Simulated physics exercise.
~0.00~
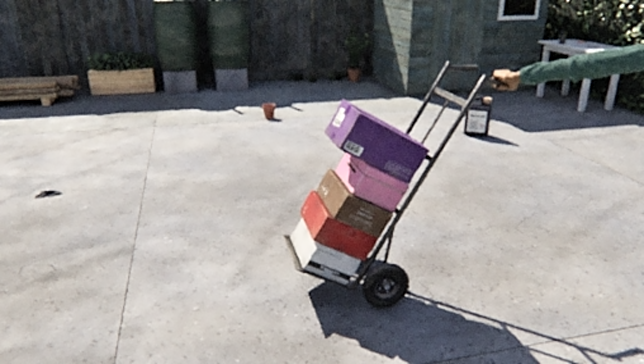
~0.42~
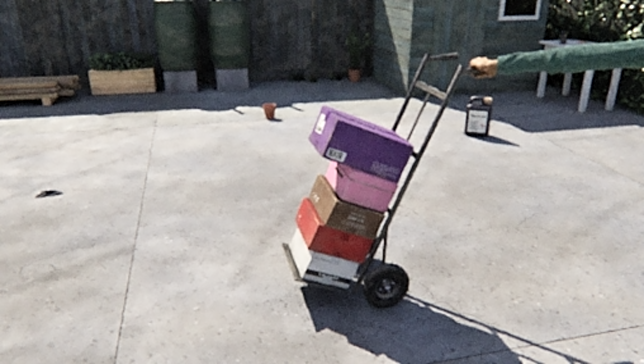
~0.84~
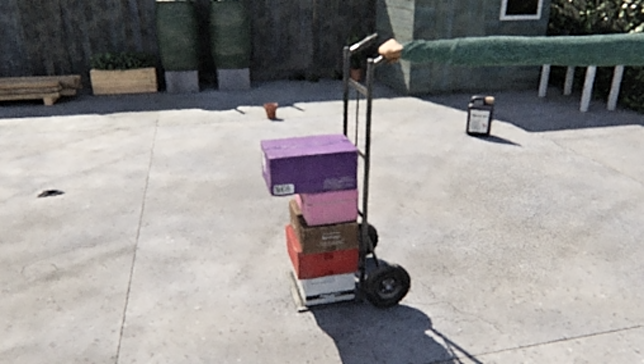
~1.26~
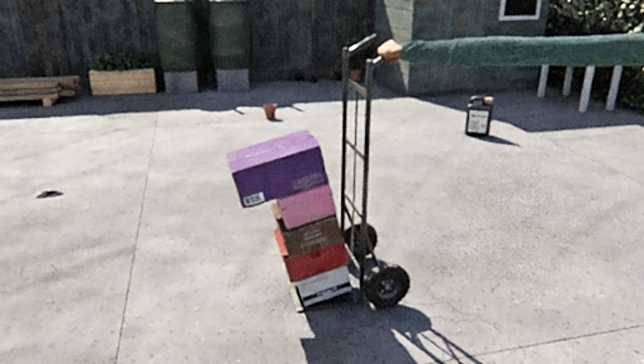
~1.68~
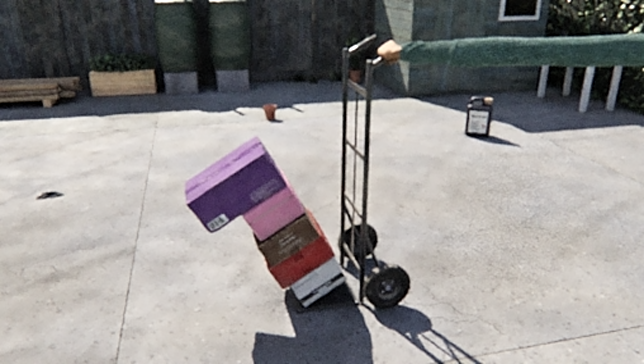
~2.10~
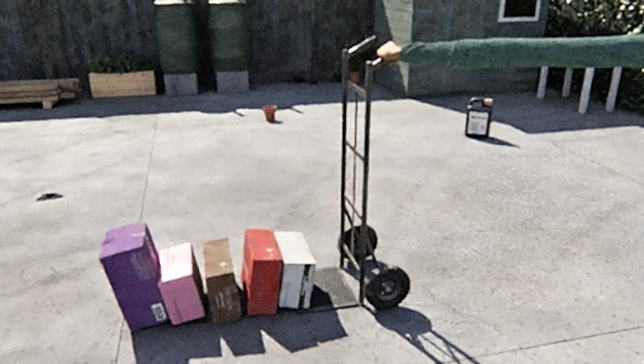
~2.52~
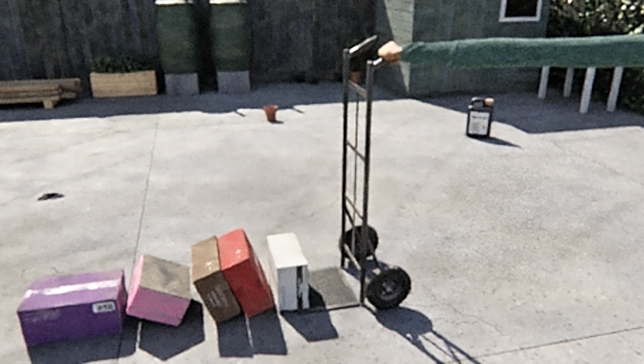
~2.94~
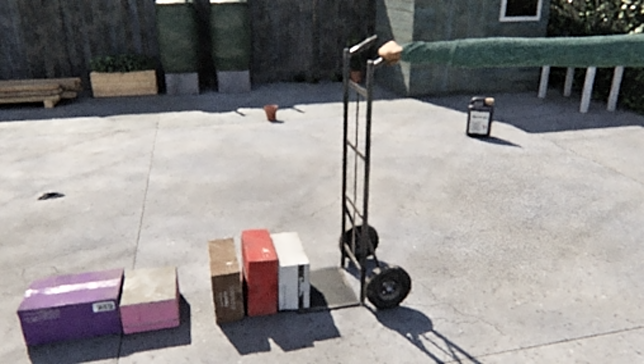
Sunlit concrete yard, a green-sleeved arm swinging a hand truck upright, its stack of five boxes toppling left across the ground.
